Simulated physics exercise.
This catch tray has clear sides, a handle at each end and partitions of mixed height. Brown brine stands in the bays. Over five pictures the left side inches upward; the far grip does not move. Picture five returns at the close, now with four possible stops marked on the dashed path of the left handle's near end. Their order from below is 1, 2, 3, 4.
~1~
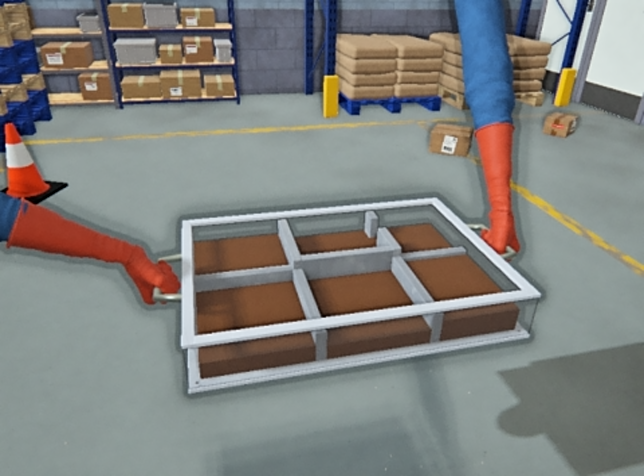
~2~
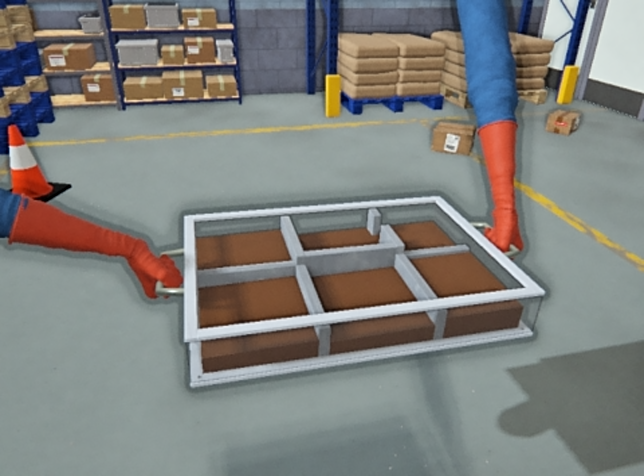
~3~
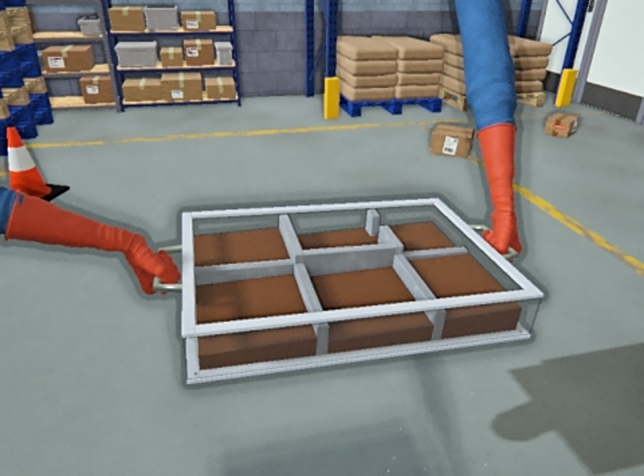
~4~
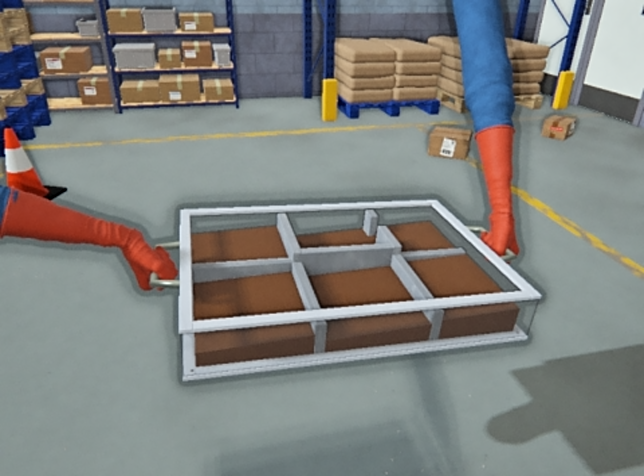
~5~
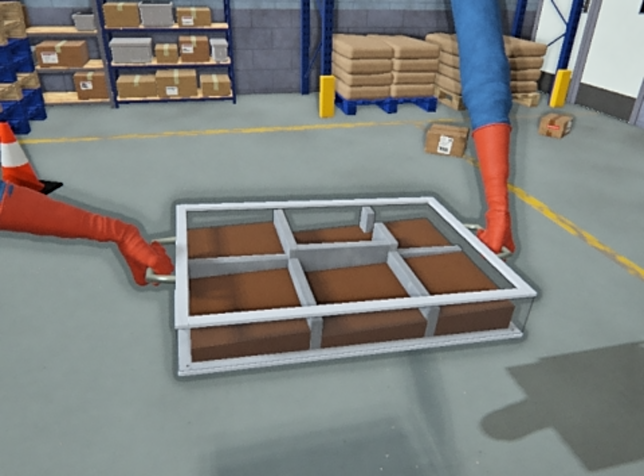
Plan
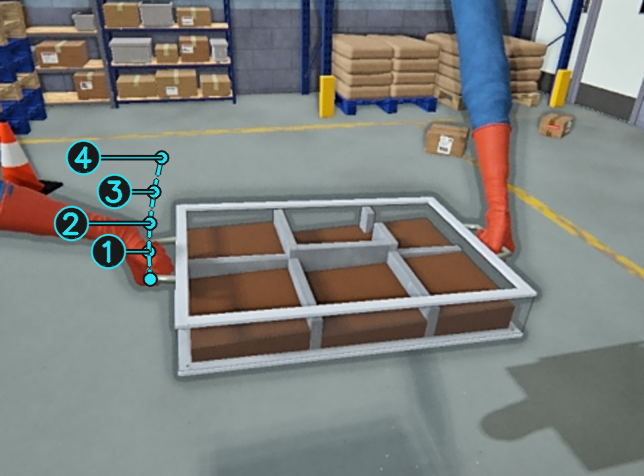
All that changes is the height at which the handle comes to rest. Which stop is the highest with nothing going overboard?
That is mark 3.
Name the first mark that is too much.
Mark 4.
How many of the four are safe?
Three.
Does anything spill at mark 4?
Yes, that goes wrong.
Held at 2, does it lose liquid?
No, not at all.
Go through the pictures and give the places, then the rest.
The tray is level; deepest in the front right bay, at (453, 283), shallowest in the front middle; left handle at (159, 279).
Tipped about 1° down to the right; no wall is crossed; left handle at (161, 273).
Tipped about 2° down to the right; no wall is crossed; left handle at (159, 269).
Tipped about 3° down to the right; no wall is crossed; left handle at (156, 265).
Tipped about 3° down to the right; deepest in the front right bay, at (448, 280), shallowest in the back middle; left handle at (152, 260).
On the marked copy, 1 at (148, 251); 2 at (149, 223); 3 at (154, 191); 4 at (161, 157).
With 1, nothing spills; the front right bay holds the most.
With 2, nothing spills; the front right bay holds the most.
With 3, nothing spills; the front right bay holds the most.
With 4, about 6 % goes over the rim.
